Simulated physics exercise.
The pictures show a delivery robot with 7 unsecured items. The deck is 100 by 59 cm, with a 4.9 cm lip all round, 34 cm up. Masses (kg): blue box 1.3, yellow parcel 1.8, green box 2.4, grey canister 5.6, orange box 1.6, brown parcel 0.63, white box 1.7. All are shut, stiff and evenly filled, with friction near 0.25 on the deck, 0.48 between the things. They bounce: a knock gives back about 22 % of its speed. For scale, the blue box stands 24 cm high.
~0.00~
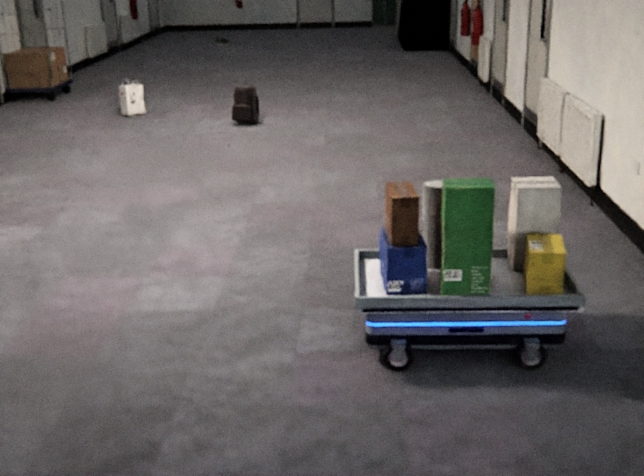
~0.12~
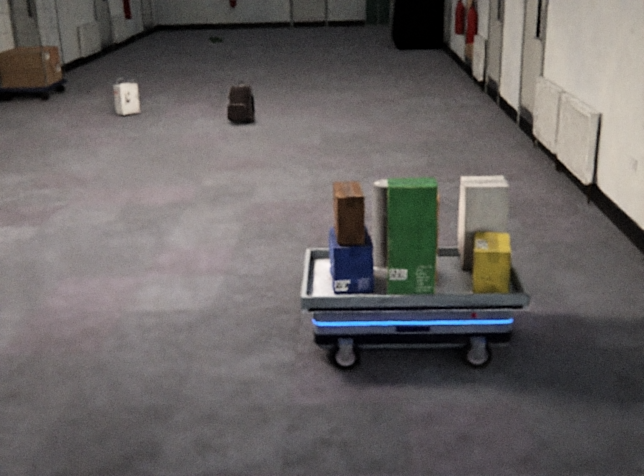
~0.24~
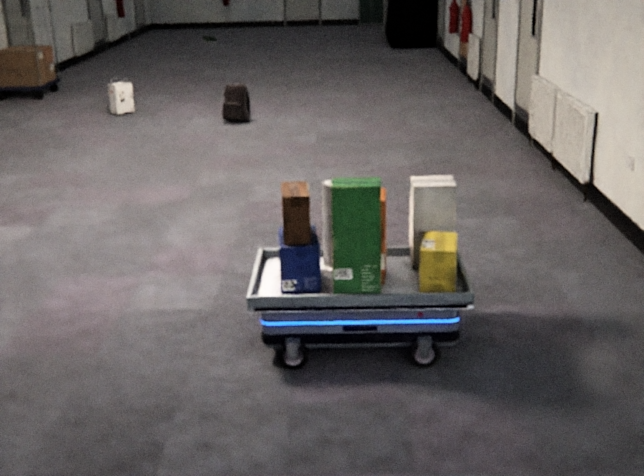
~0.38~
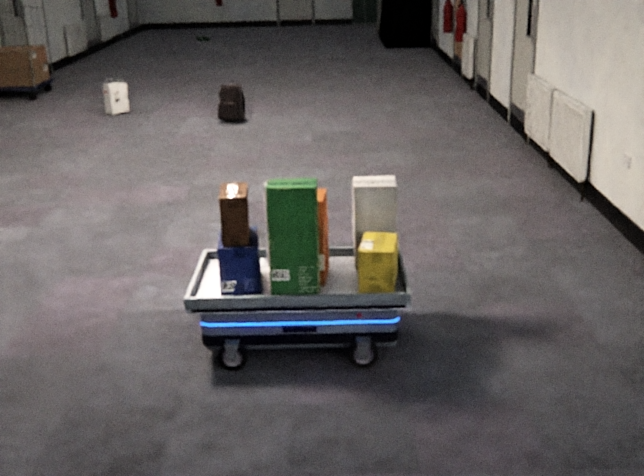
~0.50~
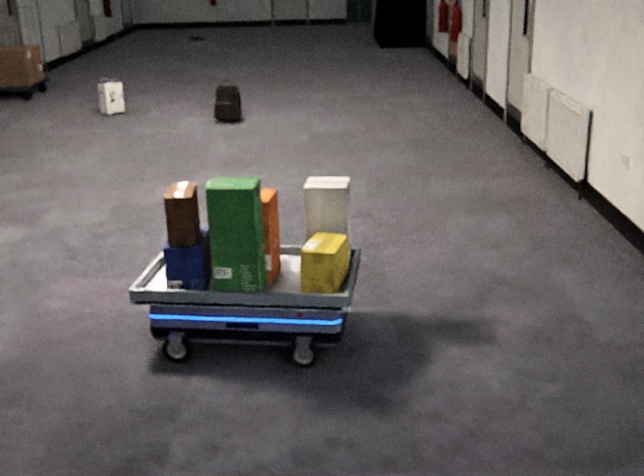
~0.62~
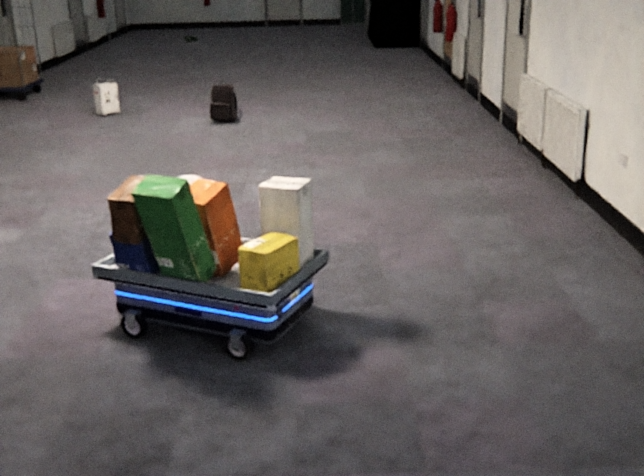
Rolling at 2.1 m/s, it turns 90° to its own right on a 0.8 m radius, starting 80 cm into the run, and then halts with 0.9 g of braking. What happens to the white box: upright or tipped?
The white box is still upright.
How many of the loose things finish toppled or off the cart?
5 of them.
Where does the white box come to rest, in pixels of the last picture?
Near (223, 152).
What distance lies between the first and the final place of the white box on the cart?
About 64 cm.
Around 0.82 s, cart 172 cm along, turned 55°; green box and brown parcel now off the cart; white box shifted 12 cm near (224, 218); grey canister at 52° to upright.
Around 1.22 s, cart 252 cm along, turned 90°; grey canister and orange box now off the cart; white box shifted 12 cm near (206, 180); blue box on its side.
Around 1.52 s, cart 261 cm along, turned 90°, stopped; blue box now off the cart; white box shifted 39 cm near (217, 162); yellow parcel shifted 37 cm.
Finally (2.3 s), off the cart and tipped over, green box, grey canister, orange box and brown parcel; off the cart but upright, blue box; not toppled but over 10 cm from the start, yellow parcel and white box. In the last view, white box near (223, 152).
